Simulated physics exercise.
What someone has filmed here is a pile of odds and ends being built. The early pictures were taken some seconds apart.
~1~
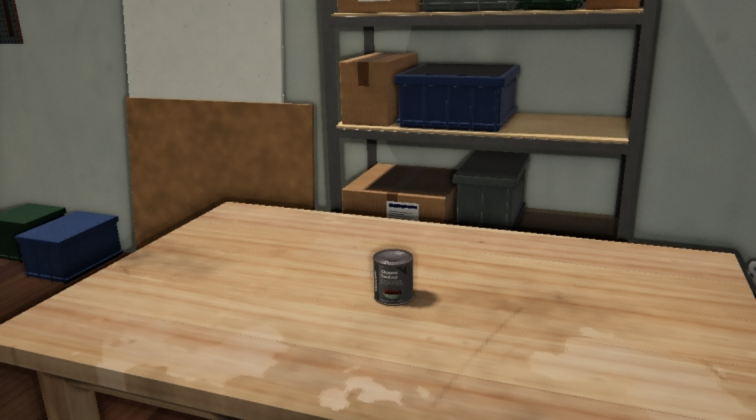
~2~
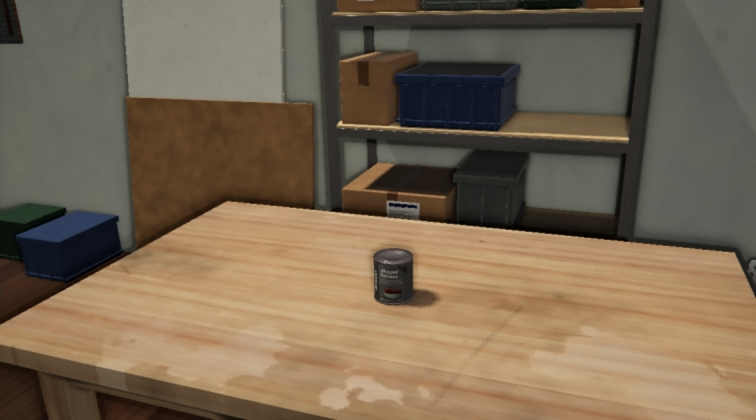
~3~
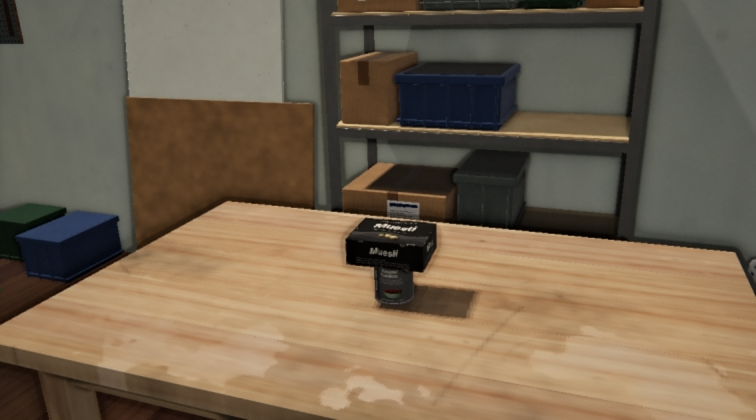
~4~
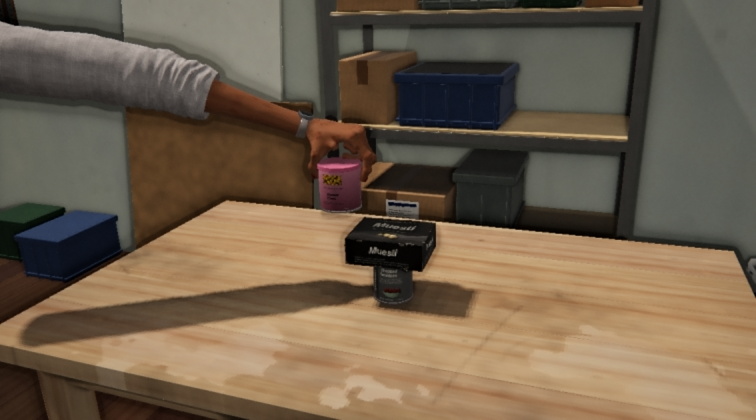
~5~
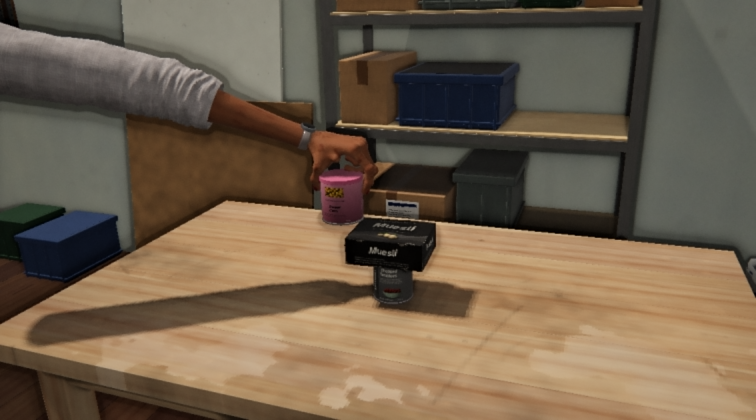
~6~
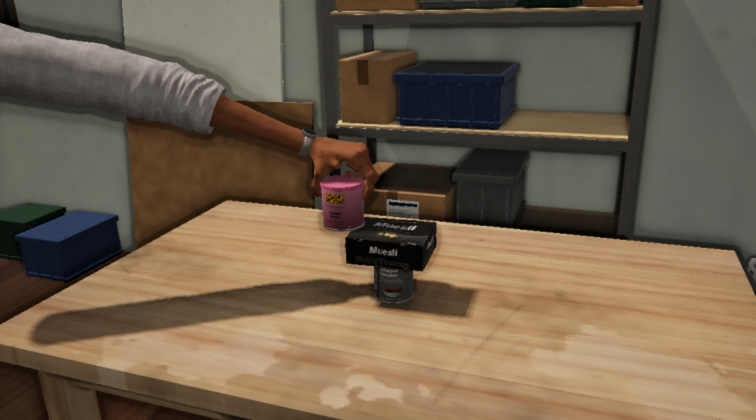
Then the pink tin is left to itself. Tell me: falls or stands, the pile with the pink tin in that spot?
Falls.
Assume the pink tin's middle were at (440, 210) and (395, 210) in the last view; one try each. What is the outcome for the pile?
In the first case it gives way; in the second case it holds.
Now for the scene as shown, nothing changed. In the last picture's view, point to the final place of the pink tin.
Look near (324, 268) in the final picture.
Then, 0.30 s on from there, pink tin now fallen.
Then, 0.40 s on from there, things are still on the move.
Then, 1.70 s on from there, nothing new.
In the end, fallen, pink tin; the other 2 unmoved. At the end, from the last picture's camera, pink tin near (324, 268). The pile loses its balance.
